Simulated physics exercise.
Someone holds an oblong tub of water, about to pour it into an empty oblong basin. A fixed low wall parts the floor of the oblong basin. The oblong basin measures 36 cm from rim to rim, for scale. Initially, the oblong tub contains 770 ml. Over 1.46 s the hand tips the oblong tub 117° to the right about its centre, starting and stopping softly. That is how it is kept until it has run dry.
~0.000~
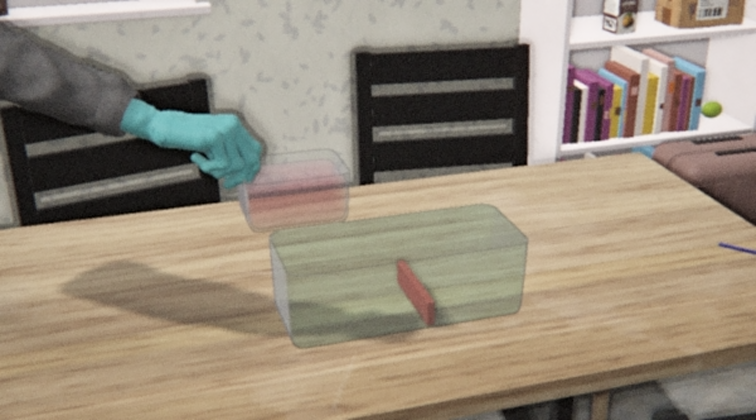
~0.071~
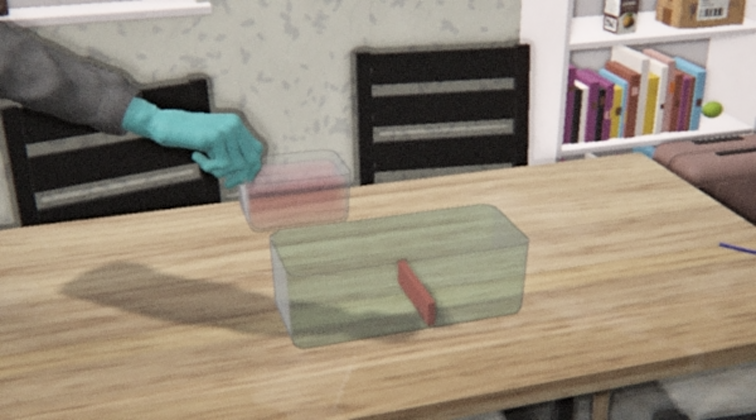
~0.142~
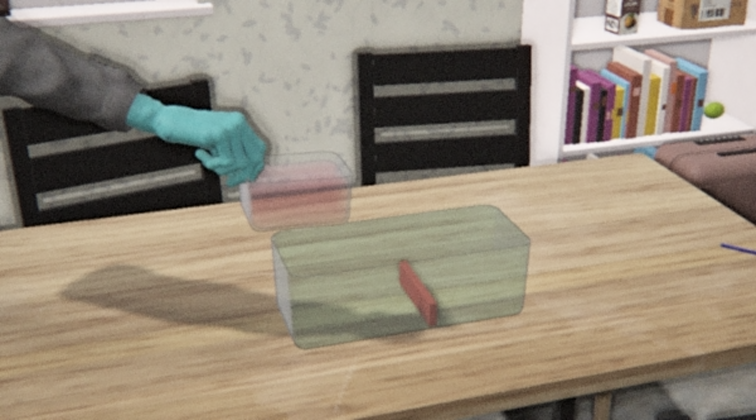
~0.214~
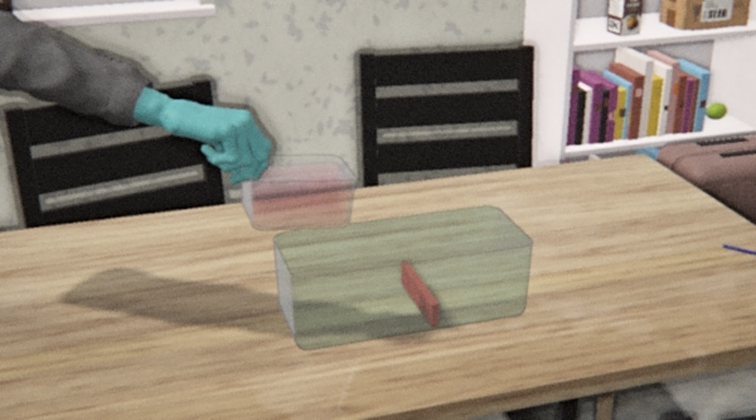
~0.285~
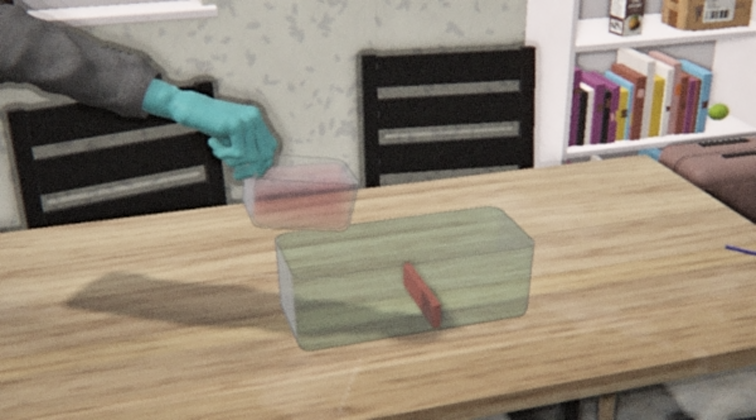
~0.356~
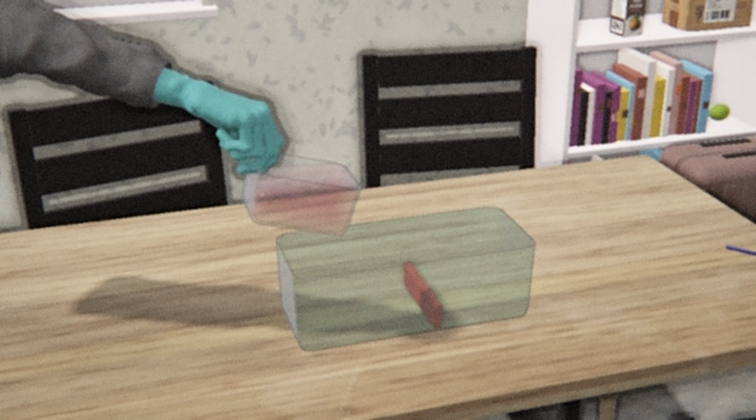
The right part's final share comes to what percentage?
It comes to roughly 8 %.
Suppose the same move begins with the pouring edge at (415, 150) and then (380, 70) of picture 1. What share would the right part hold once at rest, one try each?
Respectively 80 and 70 %.
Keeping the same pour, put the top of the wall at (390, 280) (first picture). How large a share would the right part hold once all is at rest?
Roughly 45 %.
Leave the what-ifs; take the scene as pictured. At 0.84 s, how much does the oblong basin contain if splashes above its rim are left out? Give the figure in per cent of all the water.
Around 42%.
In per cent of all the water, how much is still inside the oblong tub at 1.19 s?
What remains is about 4 percent of it all.
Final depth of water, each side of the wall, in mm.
On the left it stands about 26 mm, on the right about 2 mm.
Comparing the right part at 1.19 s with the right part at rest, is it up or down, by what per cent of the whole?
There is a rise of about 3.
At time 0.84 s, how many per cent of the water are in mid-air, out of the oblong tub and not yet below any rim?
Estimate: About 24 % of all of it.
After 0.84 s the tilt is 72° and 33 per cent is still to pour, 42 is left of the wall and 0 right of it.
After 1.19 s the tilt is 107° and 4 per cent is still to pour, 88 is left of the wall and 5 right of it.
After 1.56 s the tilt is 117° and 0 per cent is still to pour, 92 is left of the wall and 8 right of it.
After 1.96 s the tilt is 117° and 0 per cent is still to pour, 92 is left of the wall and 8 right of it.
In the end 92 per cent lies left of the wall, 8 right of it and 0 outside.
